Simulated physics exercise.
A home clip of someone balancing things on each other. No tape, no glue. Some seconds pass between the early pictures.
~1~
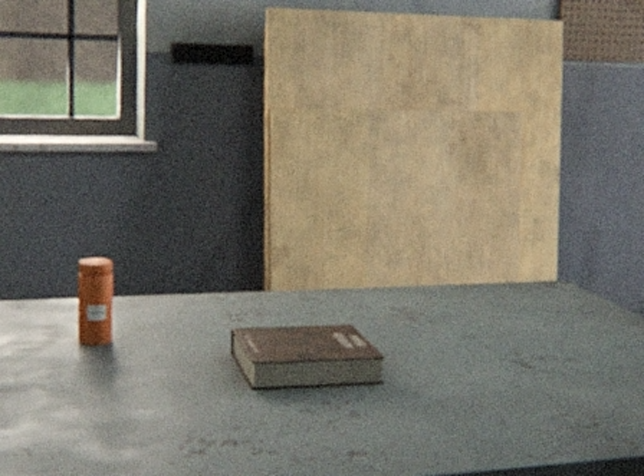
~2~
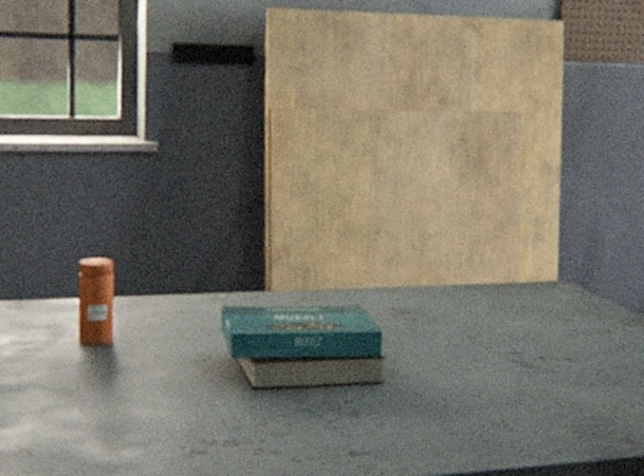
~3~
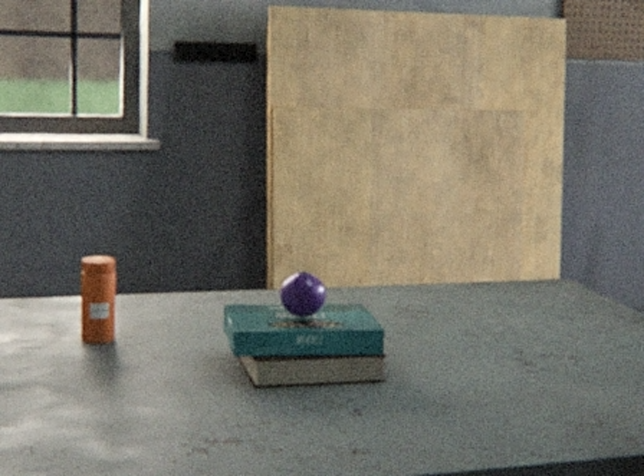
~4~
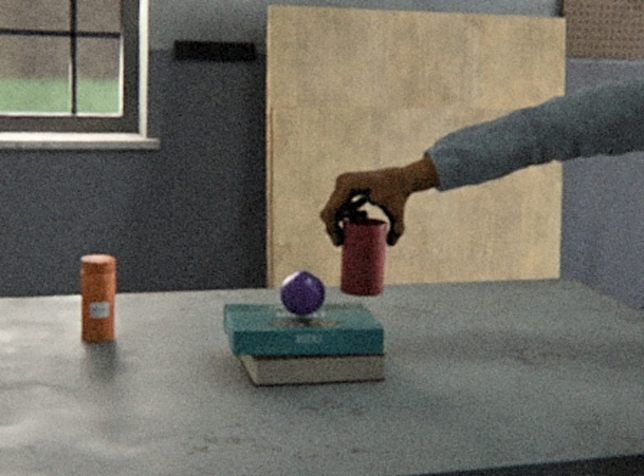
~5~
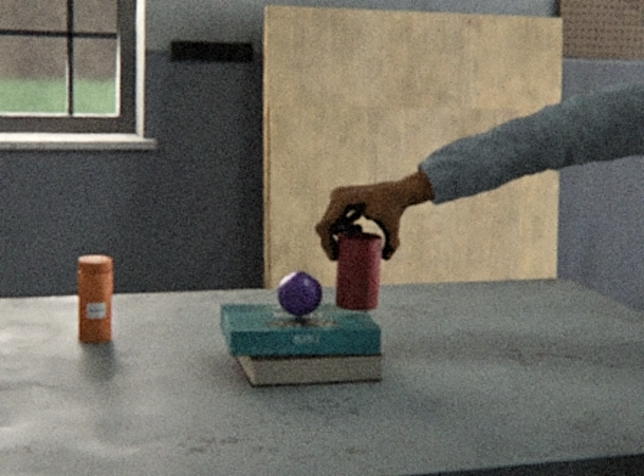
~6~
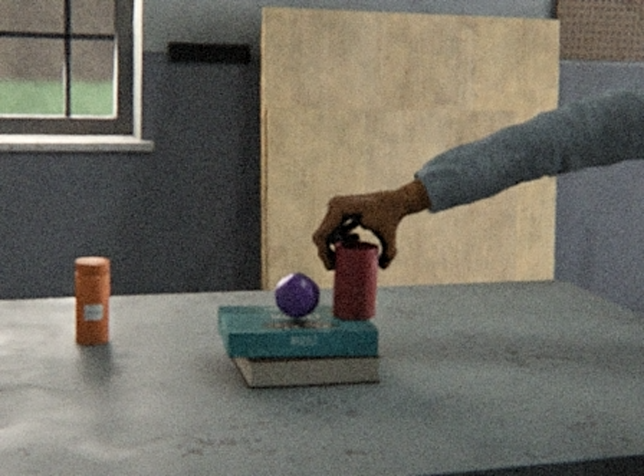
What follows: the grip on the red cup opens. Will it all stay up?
Outcome: The pile keeps its balance.
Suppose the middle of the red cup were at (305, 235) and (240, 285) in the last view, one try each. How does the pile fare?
First try: It comes apart; second try: It holds.
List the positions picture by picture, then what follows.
In the first frame, the last thing is not in view yet.
In the second frame, the last thing is not in view yet; orange shaker (96, 302).
In the third frame, the last thing is not in view yet; purple onion (303, 294).
In the fourth frame, still above its spot; red cup (363, 256); orange shaker (98, 299).
In the fifth frame, still above its spot; red cup (358, 271); purple onion (300, 294).
In the sixth frame, set down, still held; red cup (355, 280); orange shaker (92, 301).
Then, 1.00 s after the last picture, nothing has stirred.
Then, 2.10 s after the last picture, things are still on the move.
At rest, all 5 in place. Seen from the same camera at the end, red cup near (355, 281). The pile stays up.
